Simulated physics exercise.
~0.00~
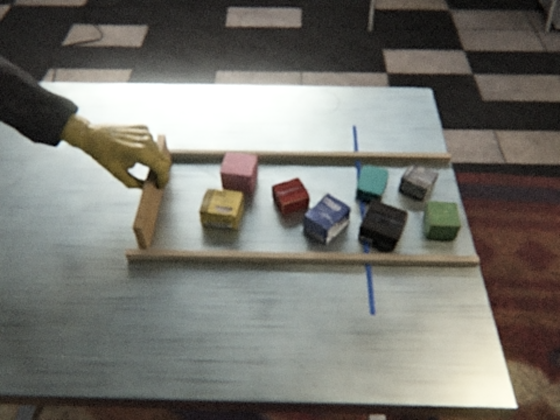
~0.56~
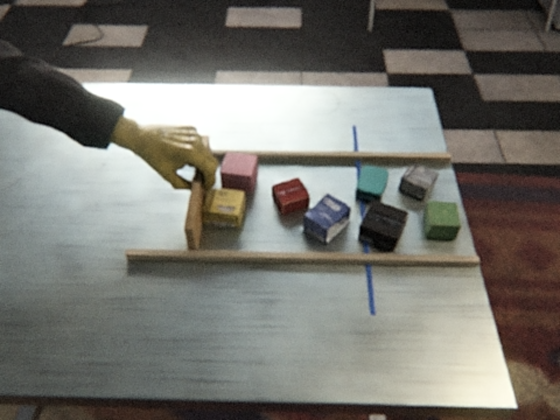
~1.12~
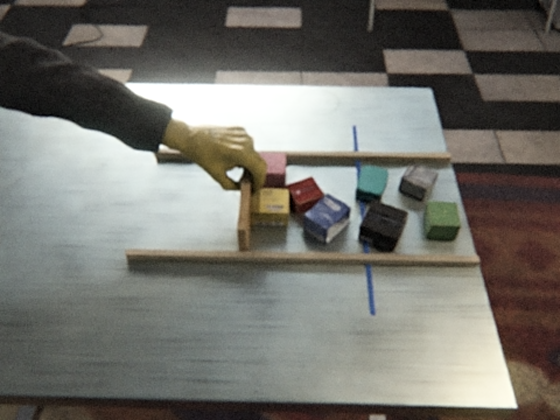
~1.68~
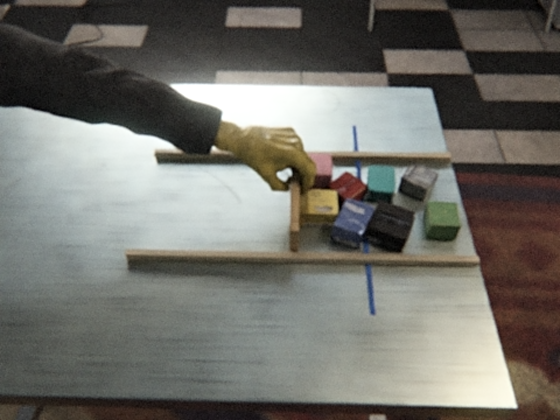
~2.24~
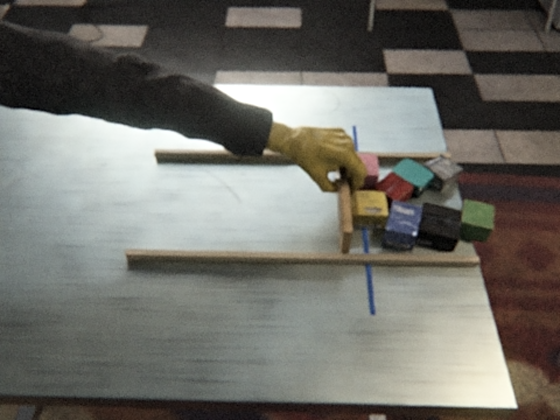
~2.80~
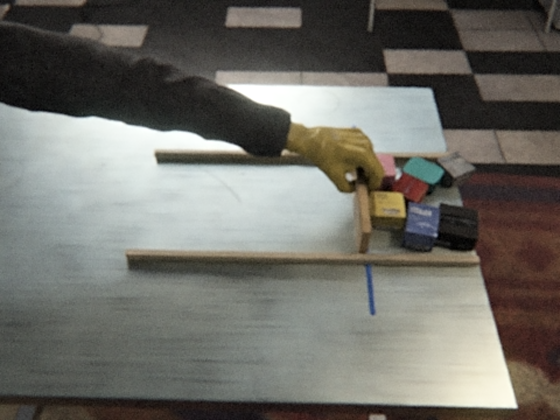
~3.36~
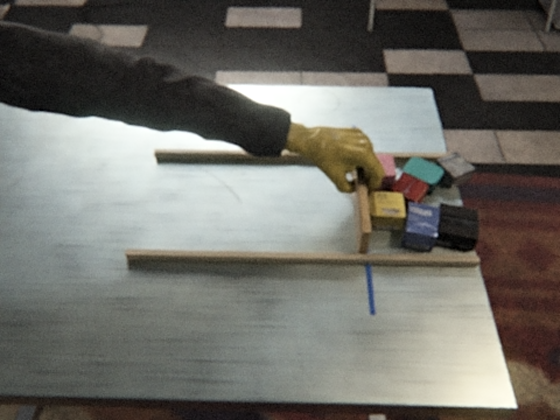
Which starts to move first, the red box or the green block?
The red box starts to move first. The green block stays still at the right until the bunched blocks are pushed up towards the table's edge.
A gloved hand holds a small upright wooden board at the left end of a lane between two wooden rails on a pale tabletop, seen from above at an angle. Yellow, pink, red, blue, teal, black, grey and green blocks lie to its right, with blue tape marking the table. The hand slides the board right, gathering the yellow and pink blocks, then the red one, and packing the others together. The crowded group shifts to the table's right edge, and the green block drops off. The board stops near the tape, with the remaining blocks bunched at the edge.
